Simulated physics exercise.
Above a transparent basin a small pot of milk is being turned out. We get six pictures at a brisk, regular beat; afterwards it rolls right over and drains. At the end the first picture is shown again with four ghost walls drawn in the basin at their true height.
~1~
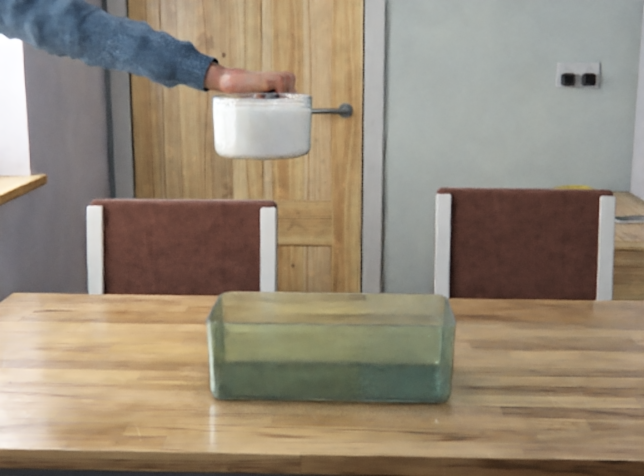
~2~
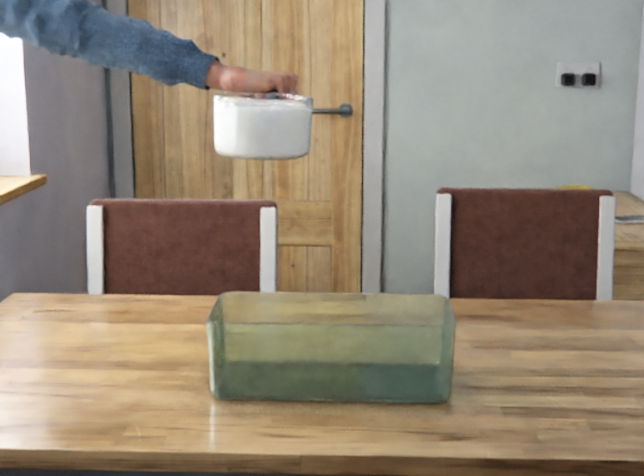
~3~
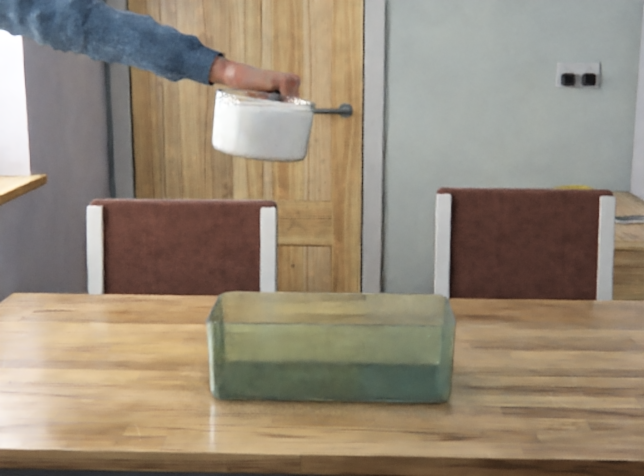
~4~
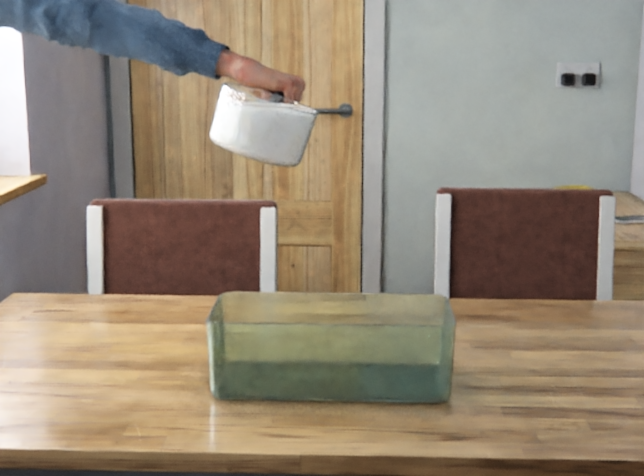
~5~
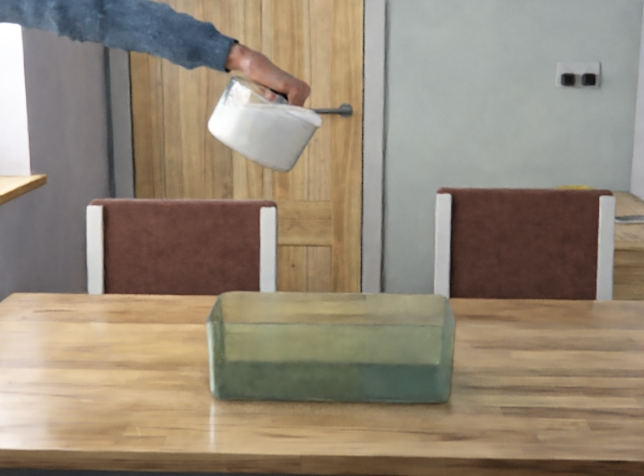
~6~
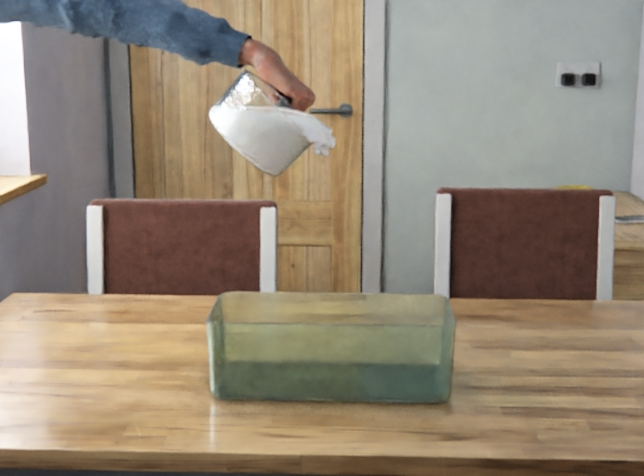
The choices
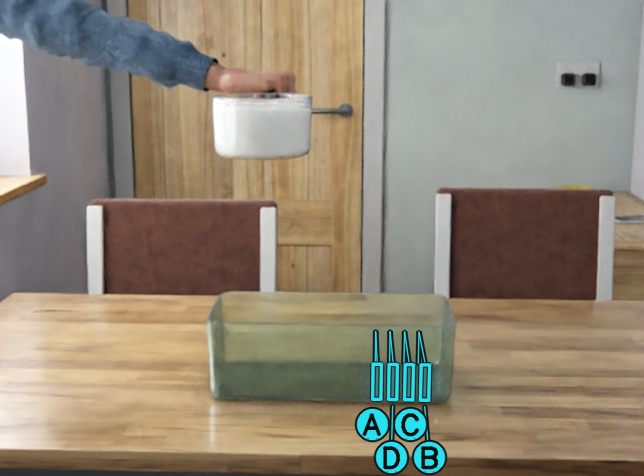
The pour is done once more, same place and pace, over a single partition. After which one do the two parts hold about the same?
Use slot A.
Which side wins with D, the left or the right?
More ends on the left.
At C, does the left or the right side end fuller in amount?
The left one.
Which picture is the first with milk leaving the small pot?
Picture 5.
On the marked copy, A at (376, 405); B at (424, 406); C at (408, 405); D at (392, 405).
For slot A, about 50 % ends left of the wall and 47 % right of it; 3 % is lost outside.
For slot B, about 87 % ends left of the wall and 7 % right of it; 5 % is lost outside.
For slot C, about 88 % ends left of the wall and 4 % right of it; 8 % is lost outside.
For slot D, about 76 % ends left of the wall and 18 % right of it; 6 % is lost outside.
